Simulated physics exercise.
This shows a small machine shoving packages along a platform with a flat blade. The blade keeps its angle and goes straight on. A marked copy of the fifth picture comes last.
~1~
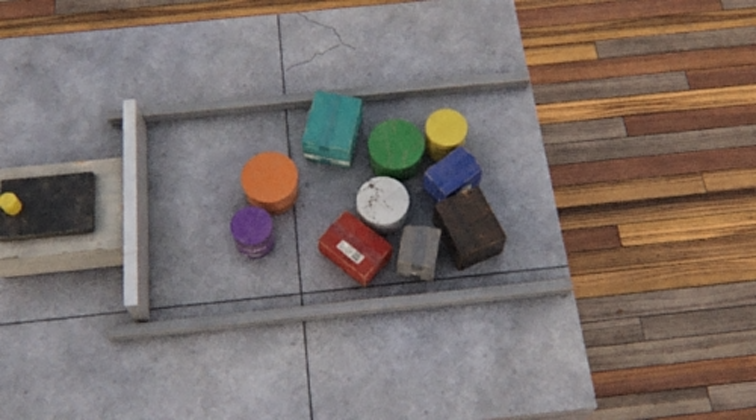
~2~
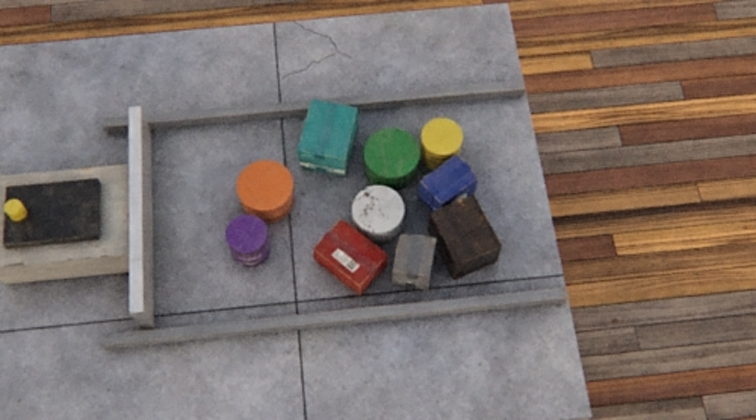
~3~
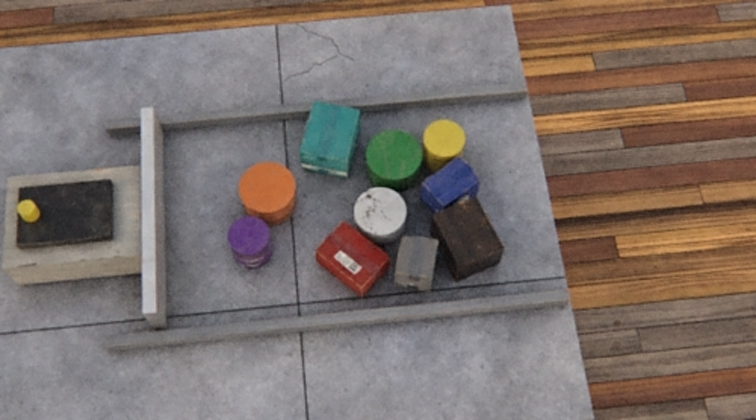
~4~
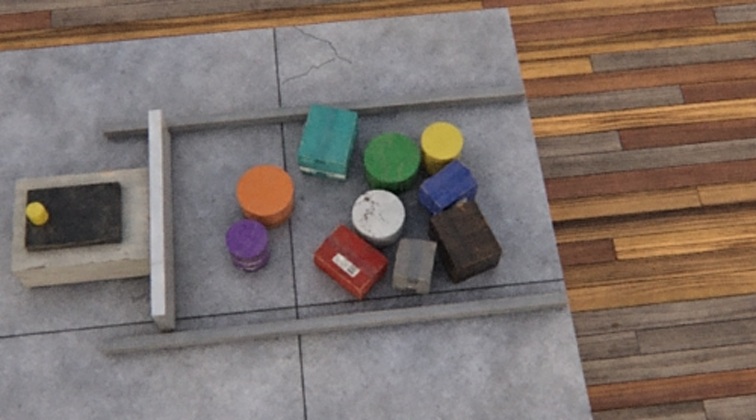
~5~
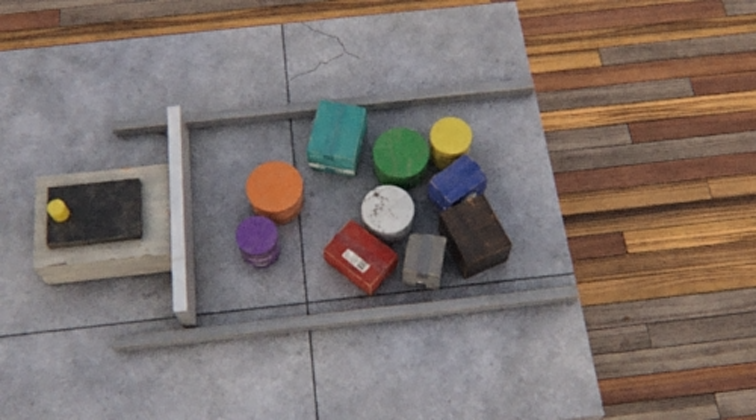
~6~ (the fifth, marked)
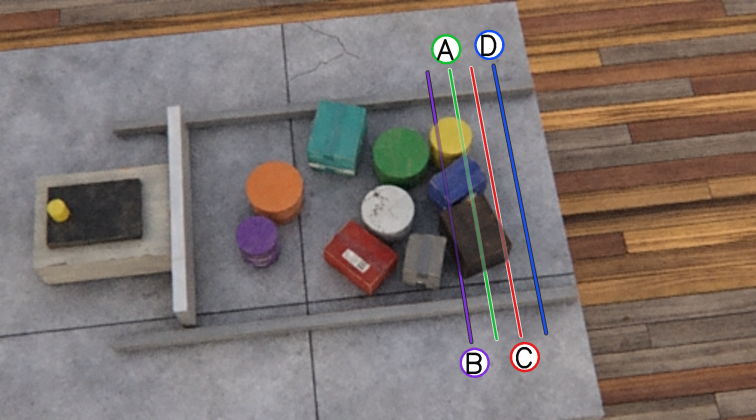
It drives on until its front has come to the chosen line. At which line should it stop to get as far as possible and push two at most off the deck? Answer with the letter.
B is the last line within the limit.
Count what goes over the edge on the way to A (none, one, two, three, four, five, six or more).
By then, three.
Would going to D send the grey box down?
By then, yes.
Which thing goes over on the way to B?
The yellow pail goes over.
On the copy, A at (472, 196); B at (448, 198); C at (495, 193); D at (518, 191).
On B. First, robot (200, 201); purple pail (308, 237); orange pail (311, 190).
Then, robot (298, 191); yellow pail (492, 135); black crate (496, 243).
Finally, robot (372, 183); yellow pail over the edge; black crate (568, 236); one fallen.
By contrast, A drops three; C drops six; D drops six.
